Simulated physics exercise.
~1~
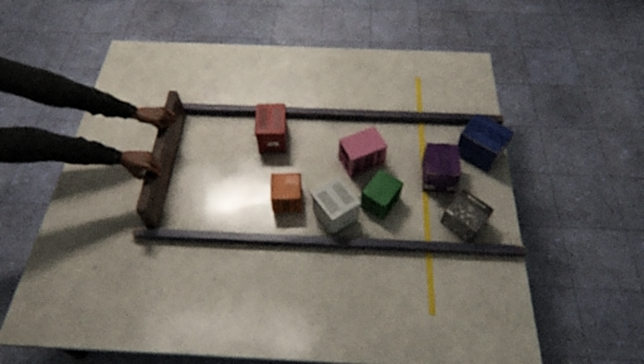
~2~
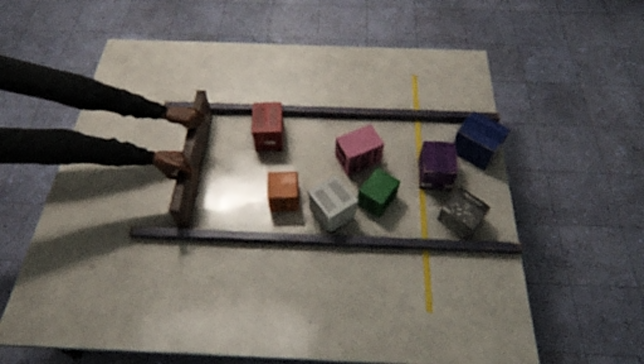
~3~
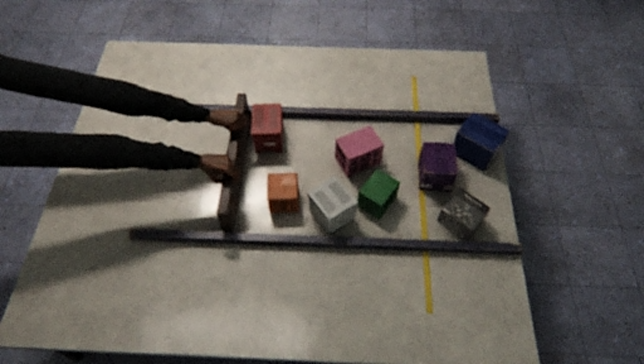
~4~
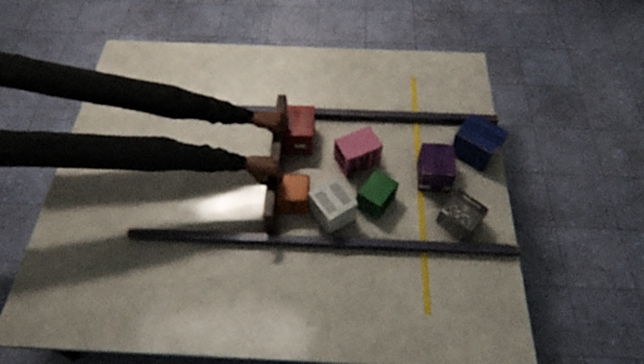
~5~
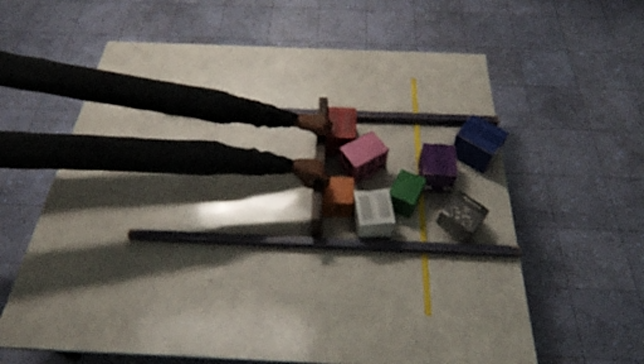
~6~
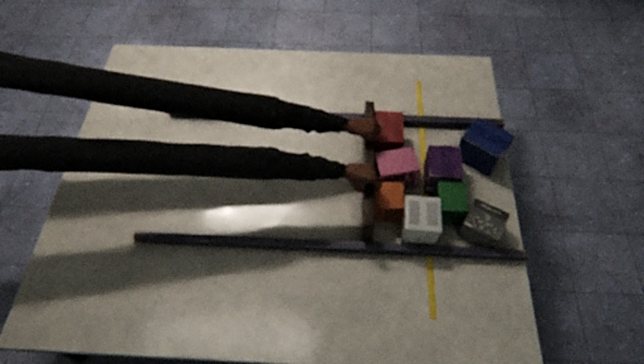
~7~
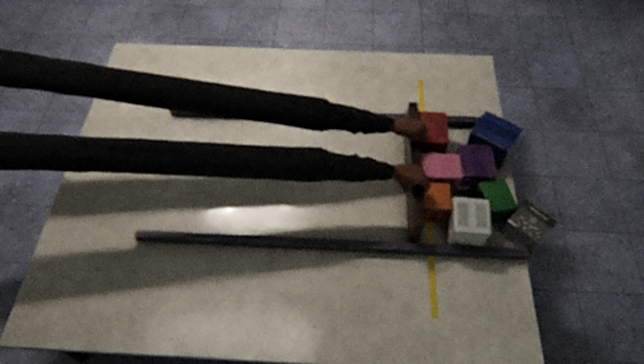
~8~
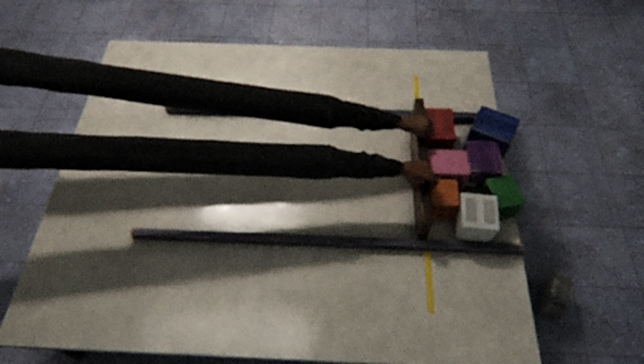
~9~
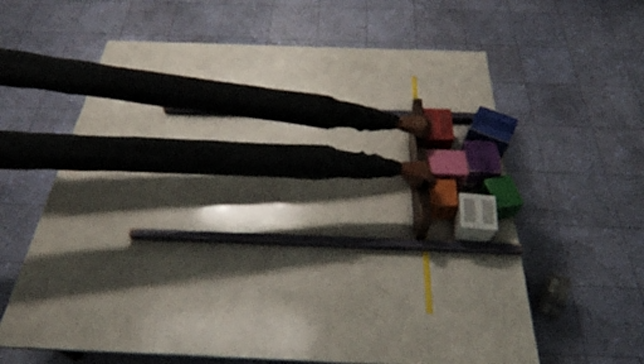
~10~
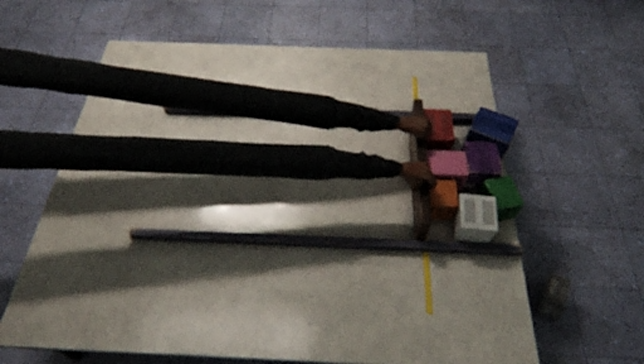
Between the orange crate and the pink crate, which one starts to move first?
The orange crate starts to move first, when the plank reaches it. The pink crate is pushed along only later.
